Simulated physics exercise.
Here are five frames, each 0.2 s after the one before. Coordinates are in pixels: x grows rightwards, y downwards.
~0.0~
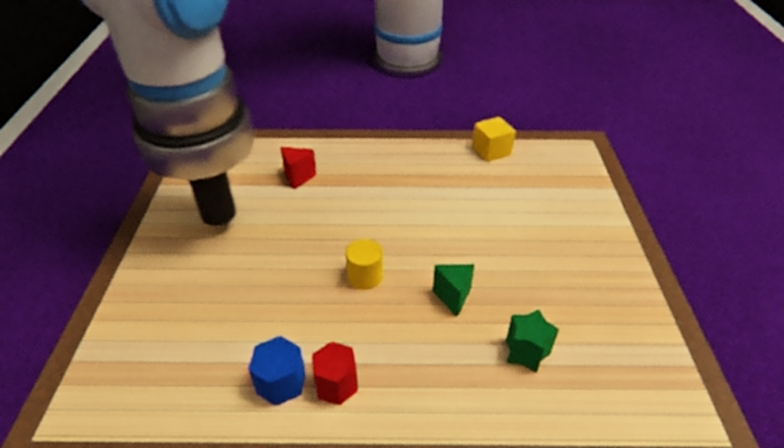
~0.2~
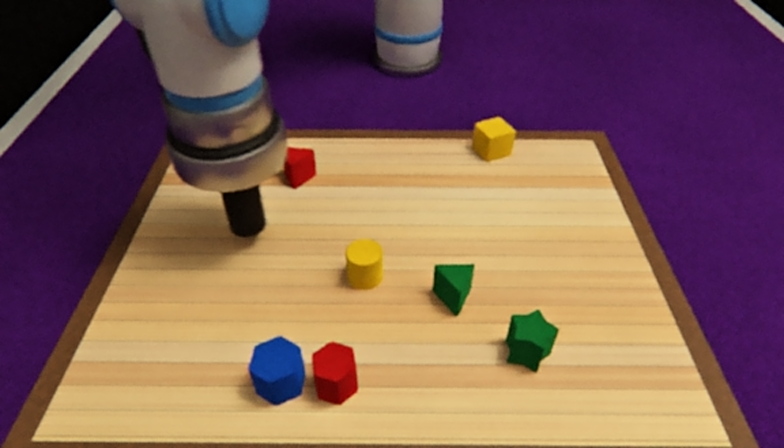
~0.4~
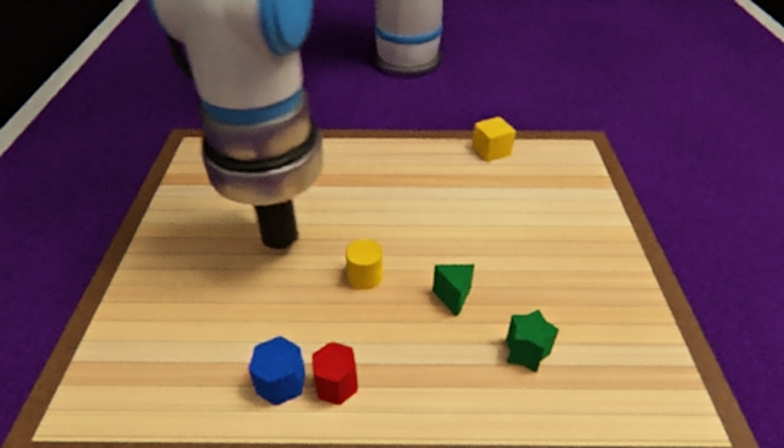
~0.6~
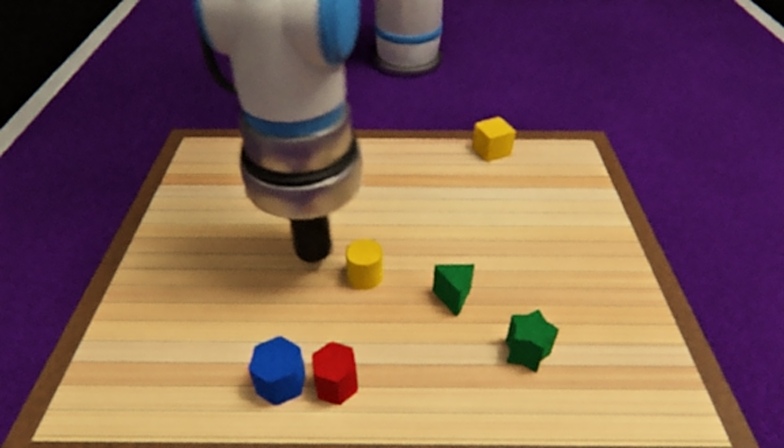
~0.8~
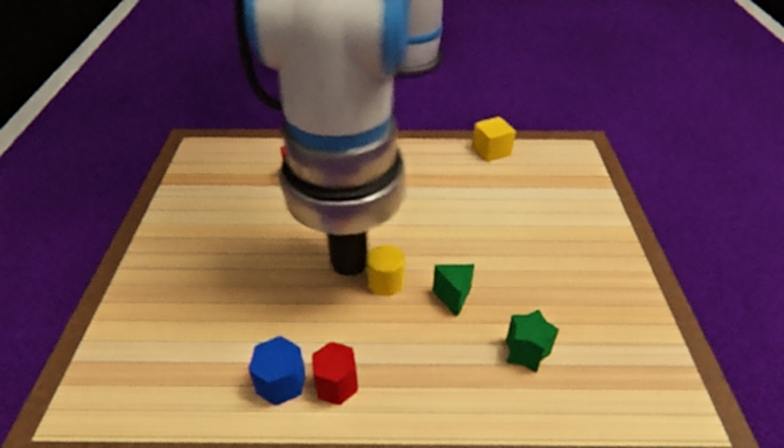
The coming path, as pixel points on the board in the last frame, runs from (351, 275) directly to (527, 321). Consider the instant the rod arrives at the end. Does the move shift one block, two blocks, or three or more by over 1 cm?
I'd put the number at two.
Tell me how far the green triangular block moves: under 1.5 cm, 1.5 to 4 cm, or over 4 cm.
By the end of the path, it will have gone past 4 cm.
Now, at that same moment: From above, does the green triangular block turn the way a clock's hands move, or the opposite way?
From the top: Clockwise.
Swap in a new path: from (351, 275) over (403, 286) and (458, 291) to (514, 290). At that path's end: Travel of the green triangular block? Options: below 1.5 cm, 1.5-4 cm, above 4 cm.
More than 4 cm.
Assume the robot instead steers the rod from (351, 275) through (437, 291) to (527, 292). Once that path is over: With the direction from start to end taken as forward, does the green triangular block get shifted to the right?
In short: Yes.
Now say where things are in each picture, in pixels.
In the first frame, rod tip at (219, 214); block tops, yellow circular block at (364, 251); green triangular block at (457, 273); green star-shaped block at (534, 327).
In the second frame, rod at (249, 225); blocks unchanged.
In the third frame, rod at (280, 237); blocks unchanged.
In the fourth frame, rod at (314, 249); blocks unchanged.
In the fifth frame, rod at (350, 262); yellow circular block at (386, 257); green triangular block at (457, 273); green star-shaped block at (534, 327).
On the path given first. One third of the way, rod at (408, 276); yellow circular block at (447, 265); green triangular block at (477, 277), turned 55° clockwise.
Two thirds of the way, rod at (468, 292); yellow circular block at (503, 266); green triangular block at (524, 287), turned 100° clockwise.
At the end, rod at (531, 309); yellow circular block at (524, 263); green triangular block at (573, 290), turned 60° clockwise; green star-shaped block in place.
